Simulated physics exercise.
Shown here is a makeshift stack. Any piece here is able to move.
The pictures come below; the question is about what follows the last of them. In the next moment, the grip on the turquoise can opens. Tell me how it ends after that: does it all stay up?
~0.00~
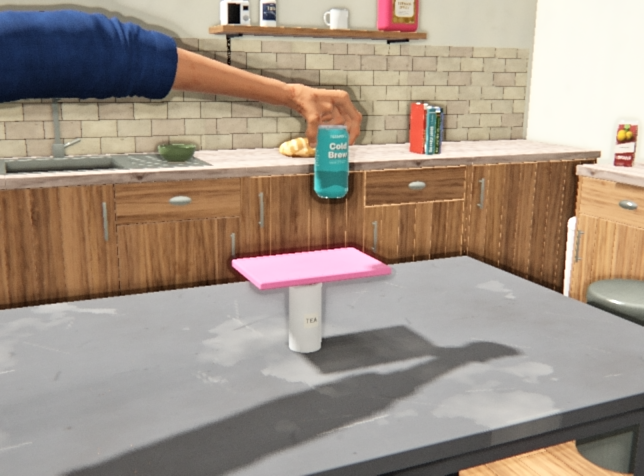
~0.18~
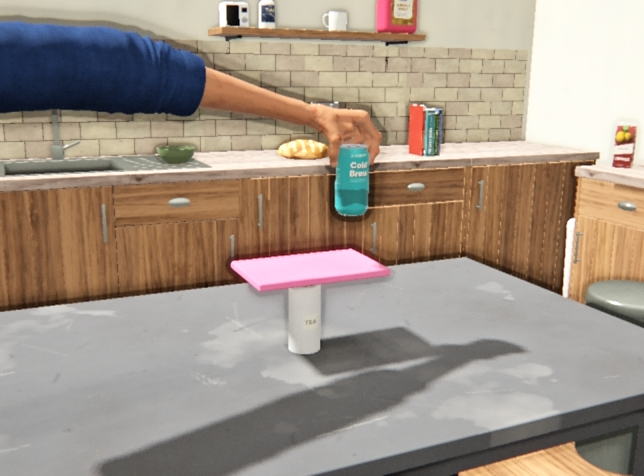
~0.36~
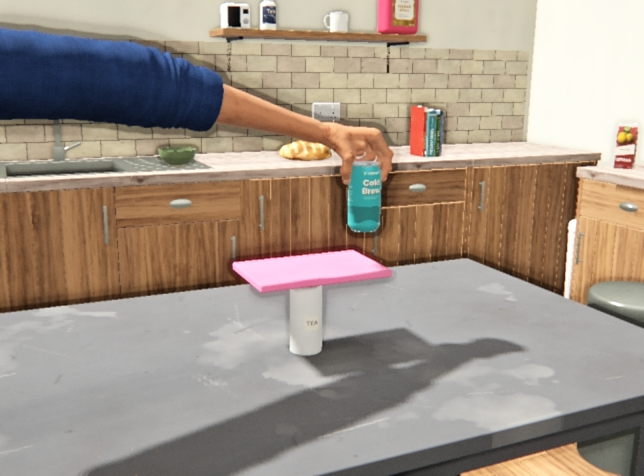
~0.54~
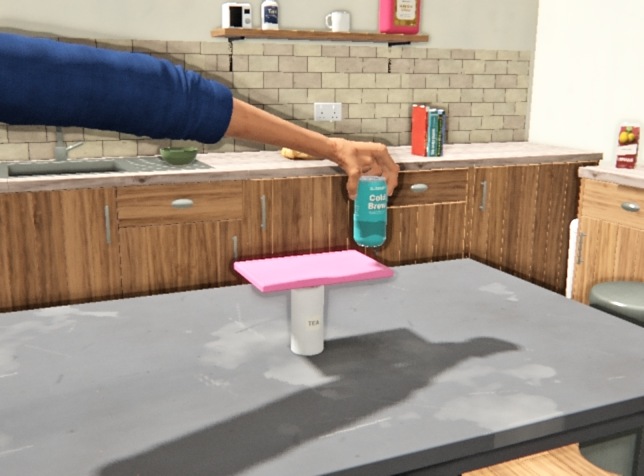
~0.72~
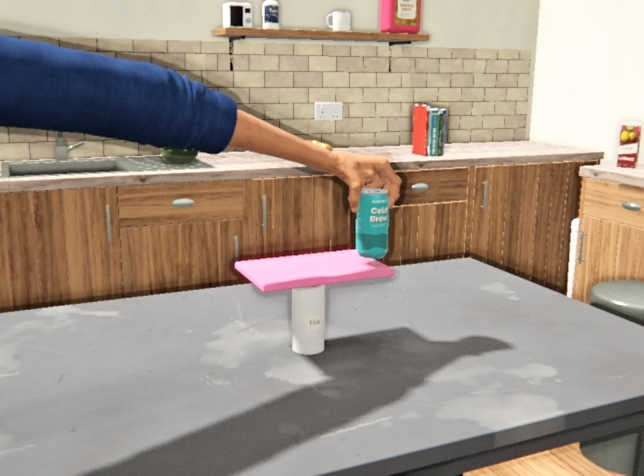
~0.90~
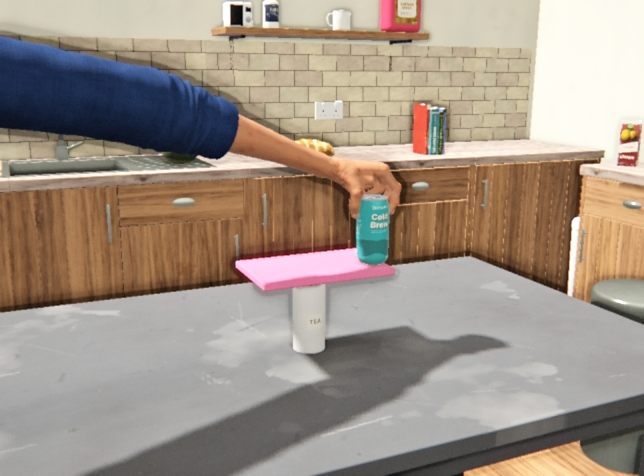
No.
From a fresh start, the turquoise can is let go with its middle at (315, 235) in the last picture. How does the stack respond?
Outcome: Stable.
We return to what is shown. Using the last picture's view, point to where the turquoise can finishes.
I'd point to roughly (413, 325).
After 1.30 s, turquoise can now fallen; pink lid turned 67° from how it was put.
After 1.50 s, pink lid on its side.
In the end (2.1 s), fallen, turquoise can and pink lid; white jar unmoved. At the end, from the last picture's camera, turquoise can near (412, 325). The stack loses its balance.
